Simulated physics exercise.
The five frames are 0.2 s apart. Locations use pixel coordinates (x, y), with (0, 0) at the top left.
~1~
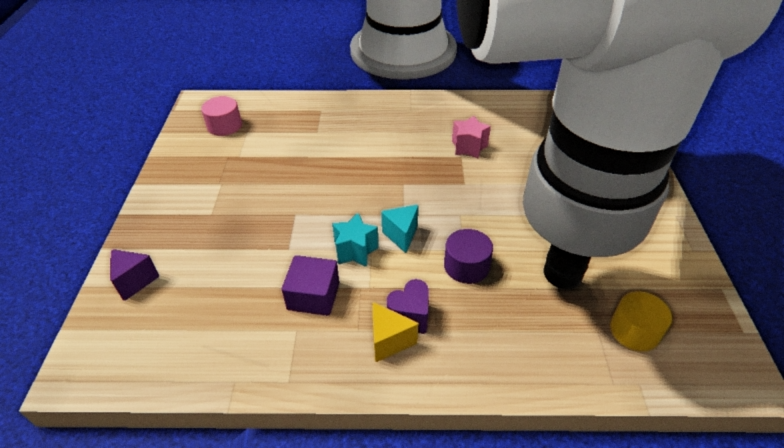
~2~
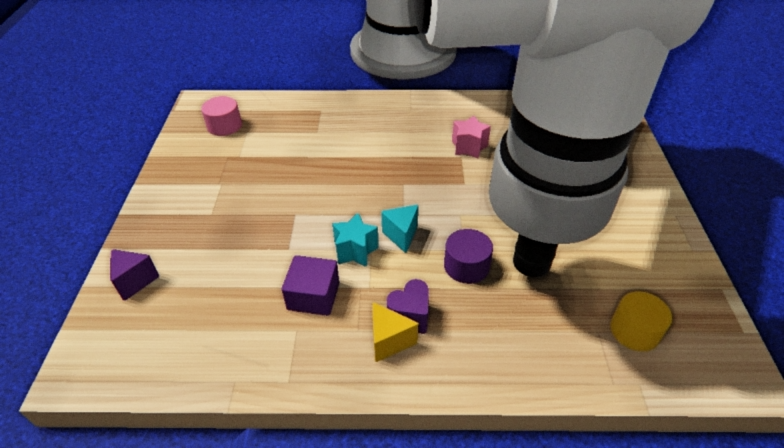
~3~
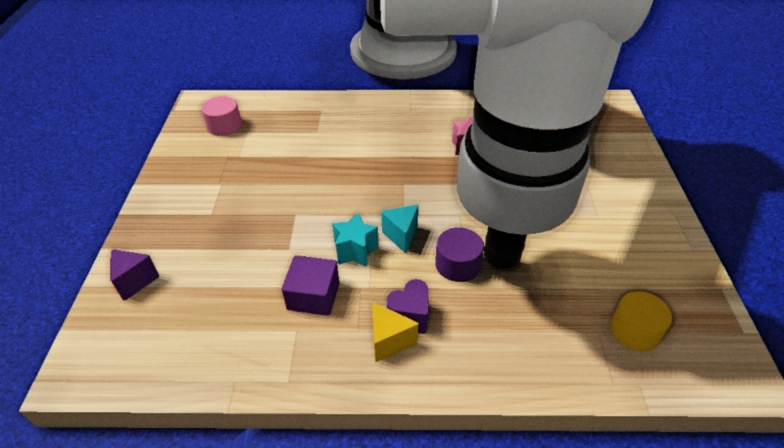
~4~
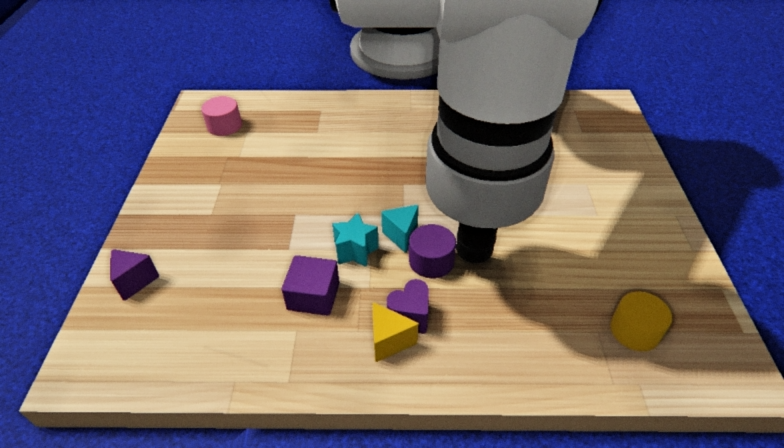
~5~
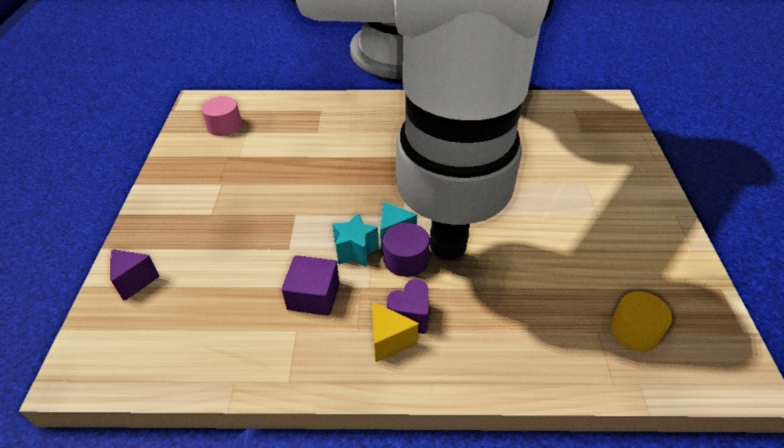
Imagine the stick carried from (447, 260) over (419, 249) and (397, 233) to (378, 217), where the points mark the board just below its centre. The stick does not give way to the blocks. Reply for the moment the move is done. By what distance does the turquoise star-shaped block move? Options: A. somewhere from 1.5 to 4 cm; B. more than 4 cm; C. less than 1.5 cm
A.
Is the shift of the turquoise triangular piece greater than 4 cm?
Final answer: Yes.
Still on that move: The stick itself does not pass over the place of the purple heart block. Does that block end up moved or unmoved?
It is left in place.
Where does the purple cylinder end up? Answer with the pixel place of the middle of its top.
The middle of the upper face of the purple cylinder will lie at about (367, 234) in the picture.
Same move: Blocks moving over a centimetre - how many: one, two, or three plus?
My prediction: No fewer than three blocks.
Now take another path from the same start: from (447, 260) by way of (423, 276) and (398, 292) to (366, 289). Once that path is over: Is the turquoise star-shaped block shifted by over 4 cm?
No - that is not the case.
On the path given first. Halfway along, stick at (406, 228); turquoise star-shaped block at (331, 229), turned 15° anticlockwise; turquoise triangular piece at (383, 204); purple cylinder at (370, 234).
At the end, stick at (377, 204); turquoise star-shaped block at (328, 229), turned 15° anticlockwise; turquoise triangular piece at (356, 183), turned 25° anticlockwise; purple cylinder at (367, 234); purple heart block not moved.
